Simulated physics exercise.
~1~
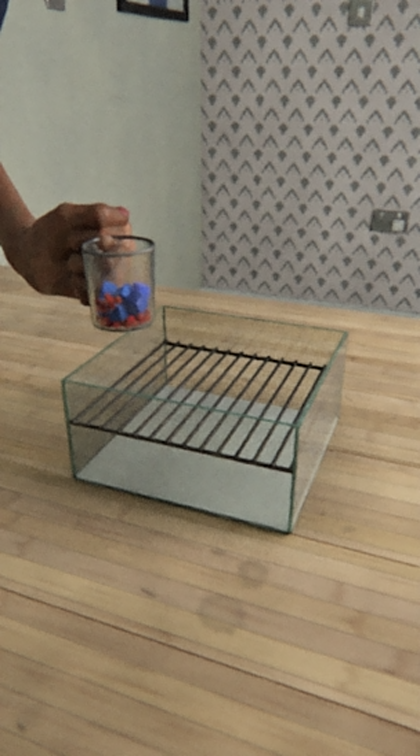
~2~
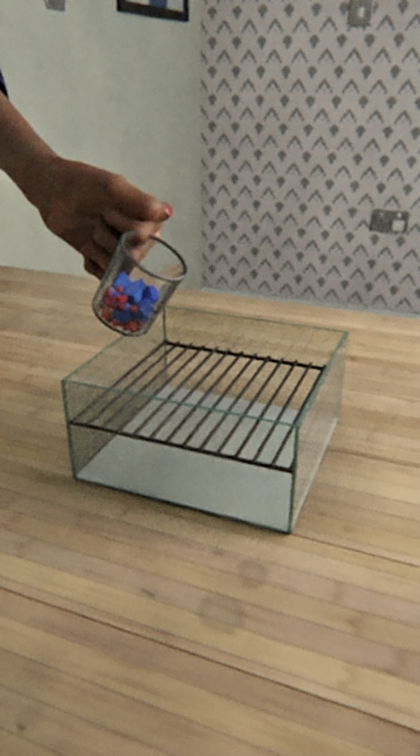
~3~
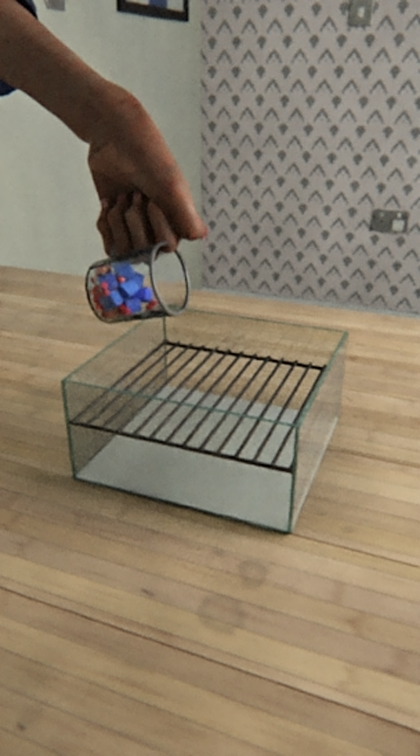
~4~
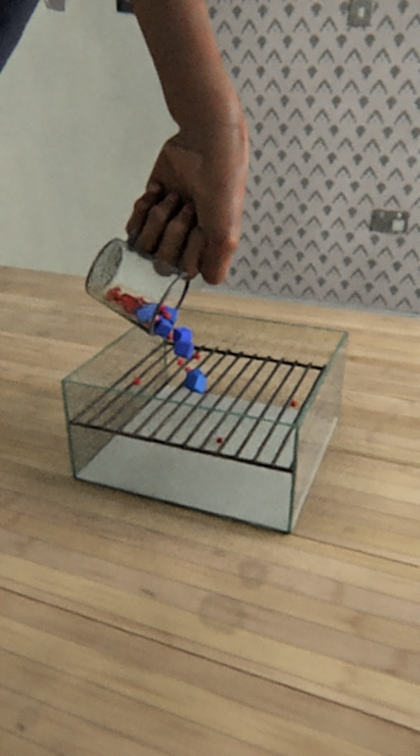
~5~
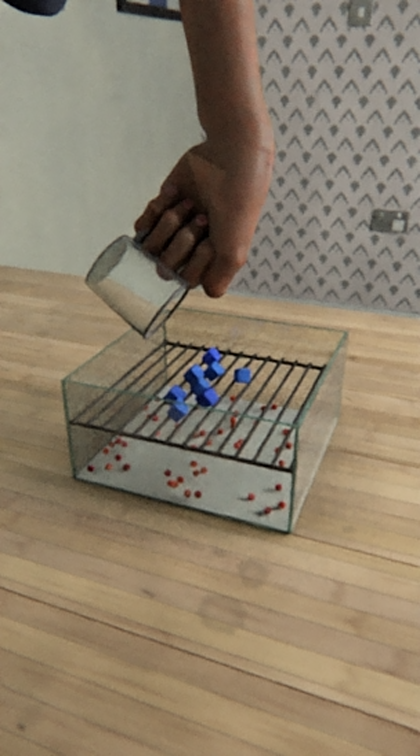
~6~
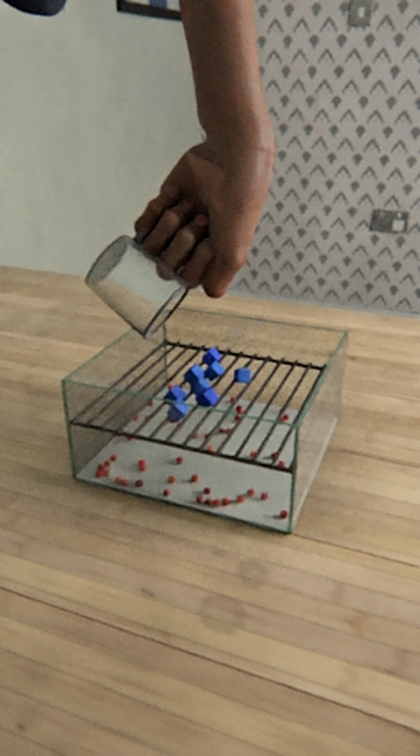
A hand tipped a clear cup of blue and red pieces over a glass box with a wire rack across it, and they tumbled out. The blue chunks stayed on the wires while the small red ones dropped through and scattered across the bottom.
